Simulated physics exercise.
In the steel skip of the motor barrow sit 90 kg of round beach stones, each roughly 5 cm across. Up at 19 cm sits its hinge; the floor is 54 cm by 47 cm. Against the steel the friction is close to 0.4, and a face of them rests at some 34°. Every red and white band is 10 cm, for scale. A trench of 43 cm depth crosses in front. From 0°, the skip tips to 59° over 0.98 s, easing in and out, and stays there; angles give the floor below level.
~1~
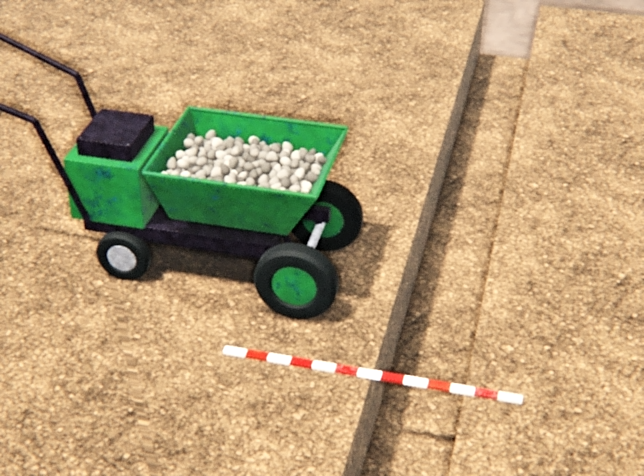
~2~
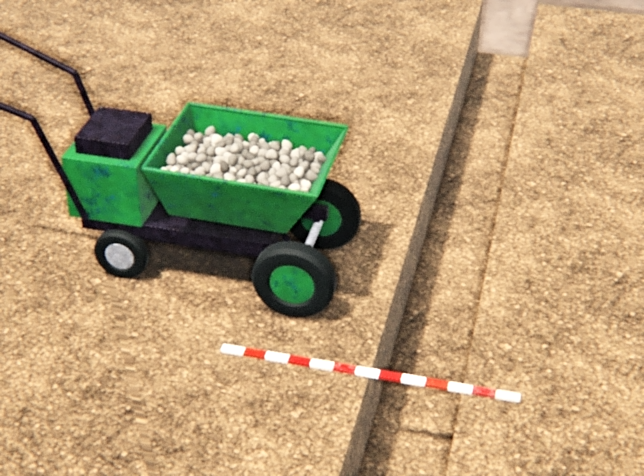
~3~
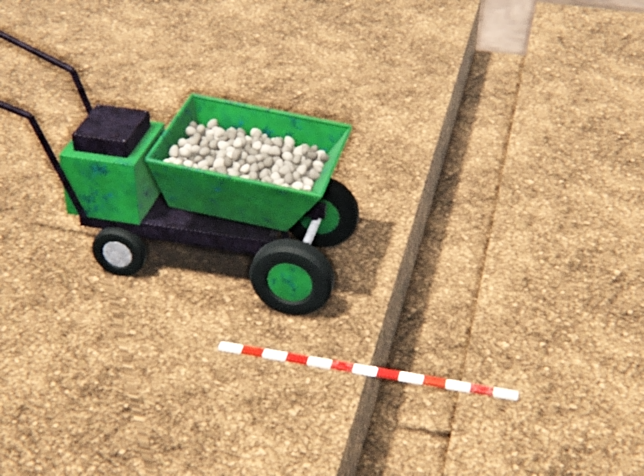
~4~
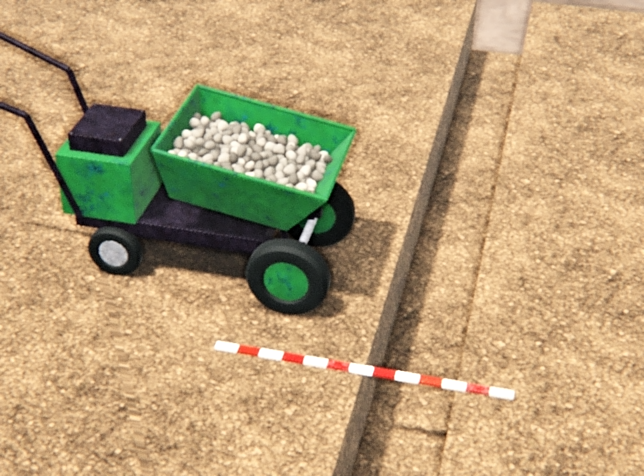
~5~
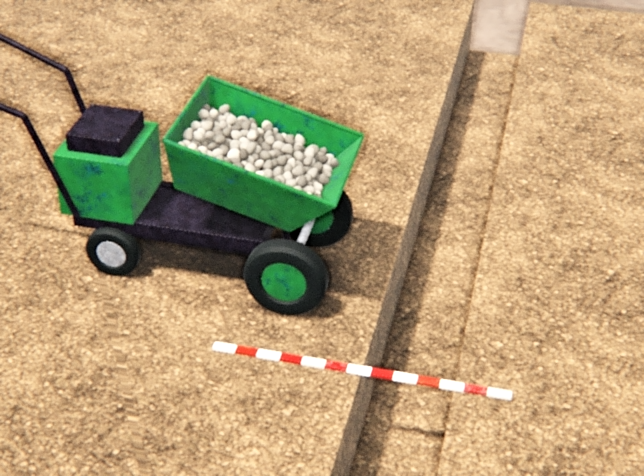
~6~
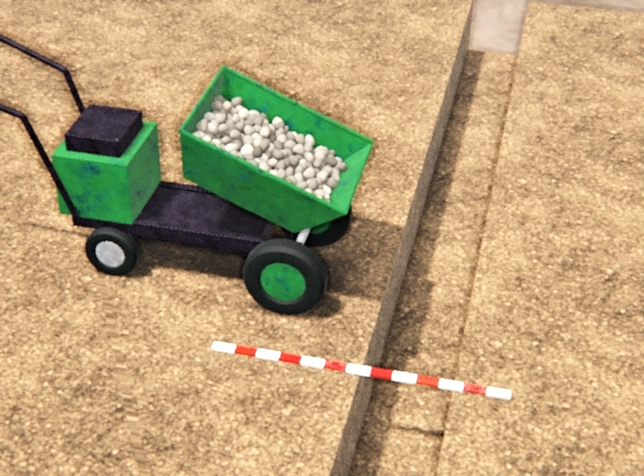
On a patch of coarse, sandy brown ground, seen from above at an angle, a narrow trench edged by a grey board runs up the right side. A green motor barrow with black handles stands at left, its skip loaded with pale round stones, and a red-and-white banded rod lies below, across the board. The skip tilts toward the right, its rear rising off the dark chassis, while the view shifts very slightly.
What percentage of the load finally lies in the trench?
About 53 per cent.
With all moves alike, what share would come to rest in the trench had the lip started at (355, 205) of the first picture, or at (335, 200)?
I'd say some 30 per cent and some 40 per cent.
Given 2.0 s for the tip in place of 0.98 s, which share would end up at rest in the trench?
That works out at about 60 in a hundred.
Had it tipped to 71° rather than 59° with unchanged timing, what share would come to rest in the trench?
In that case some 80 per cent.
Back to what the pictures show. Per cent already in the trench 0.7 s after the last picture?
By that moment, roughly 15 per cent of the load.
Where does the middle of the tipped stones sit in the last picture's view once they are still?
Middle at around (432, 359), I'd say.
Then, 0.3 s after the last picture the floor is at 50°, 100 % in the skip; the foremost stones are at (373, 216).
Then, 0.7 s after the last picture the floor is at 59°, 86 % in the skip, 14 % in the trench; the foremost stones are at (454, 301).
Then, 1.0 s after the last picture the floor is at 59°, 56 % in the skip, 38 % in the trench, 7 % past the trench; the foremost stones are at (534, 326).
Then, 3.0 s after the last picture the floor is at 59°, 40 % in the skip, 53 % in the trench, 6 % past the trench; the foremost stones are at (624, 334).
